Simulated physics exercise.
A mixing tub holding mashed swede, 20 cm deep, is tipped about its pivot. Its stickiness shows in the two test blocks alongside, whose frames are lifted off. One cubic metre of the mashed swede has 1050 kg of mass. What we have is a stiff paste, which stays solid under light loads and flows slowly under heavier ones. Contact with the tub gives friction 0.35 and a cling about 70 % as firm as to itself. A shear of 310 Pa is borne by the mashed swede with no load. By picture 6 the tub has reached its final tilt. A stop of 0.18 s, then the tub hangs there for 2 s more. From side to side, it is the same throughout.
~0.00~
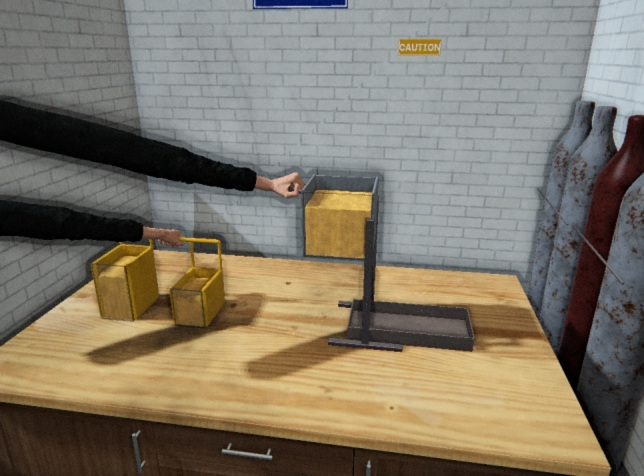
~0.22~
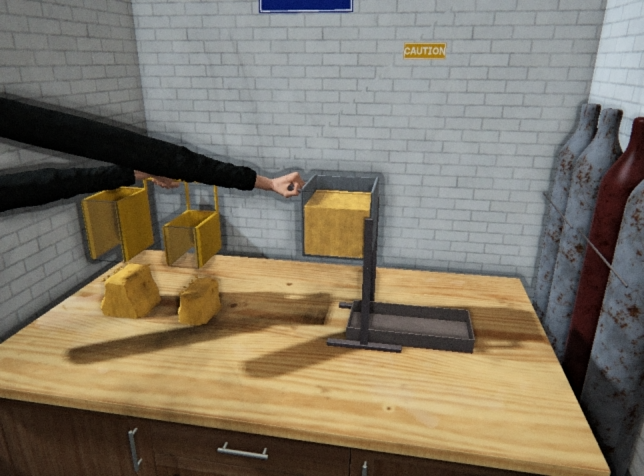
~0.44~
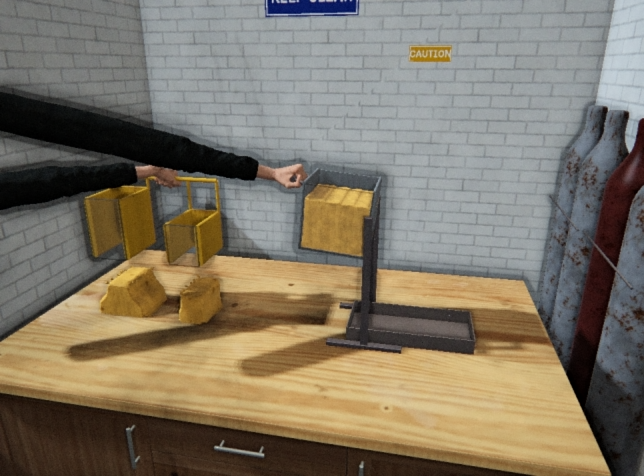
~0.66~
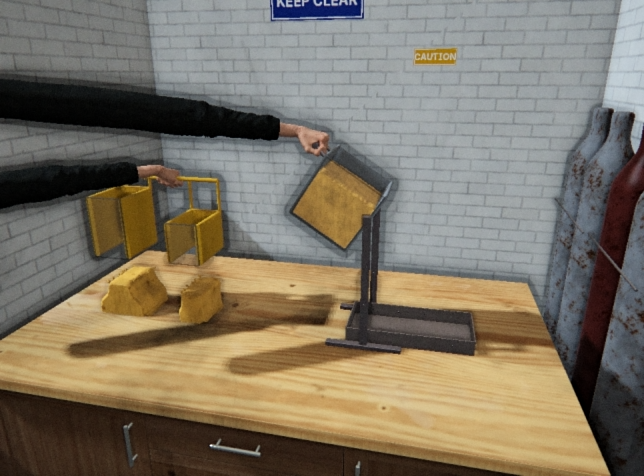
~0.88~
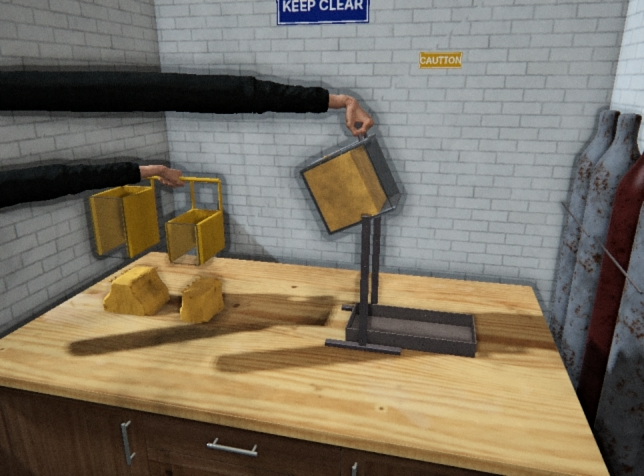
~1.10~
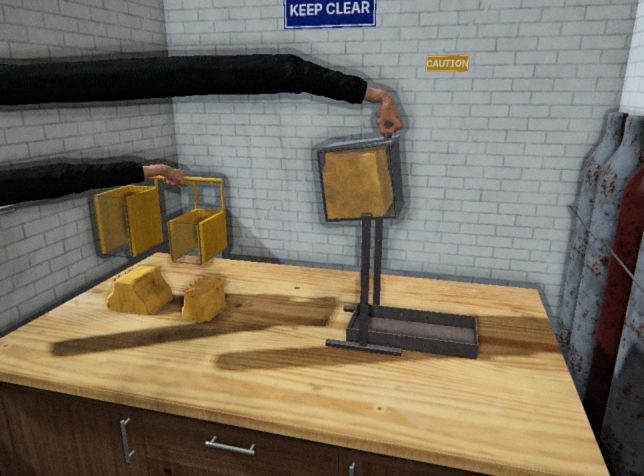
Yellow casings lift off two slumping blocks, then a hand tilts the mash-filled grey tub rightward.
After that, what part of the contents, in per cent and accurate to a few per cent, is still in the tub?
The part still in the tub is near 75 out of 100.
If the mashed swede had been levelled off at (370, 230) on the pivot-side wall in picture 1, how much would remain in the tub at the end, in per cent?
That gives some 100 %.
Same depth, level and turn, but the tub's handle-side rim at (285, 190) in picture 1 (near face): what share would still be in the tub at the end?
Some 50 percent would still be in the tub at the end.
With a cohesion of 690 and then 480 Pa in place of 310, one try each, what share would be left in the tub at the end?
100 in a hundred, followed by 100 in a hundred.
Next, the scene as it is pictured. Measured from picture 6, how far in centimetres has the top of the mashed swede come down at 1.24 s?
I reckon it's close to 2 cm.
By 1.24 s, the tub is at 83 degrees and holds 100 %.
By 1.41 s, the tub is at 83 degrees and holds 93 %.
By 1.58 s, the tub is at 83 degrees and holds 83 %.
By 1.75 s, the tub is at 83 degrees and holds 77 %.
By 3.10 s, at the end, the tub is at 83 degrees and holds 75 %.
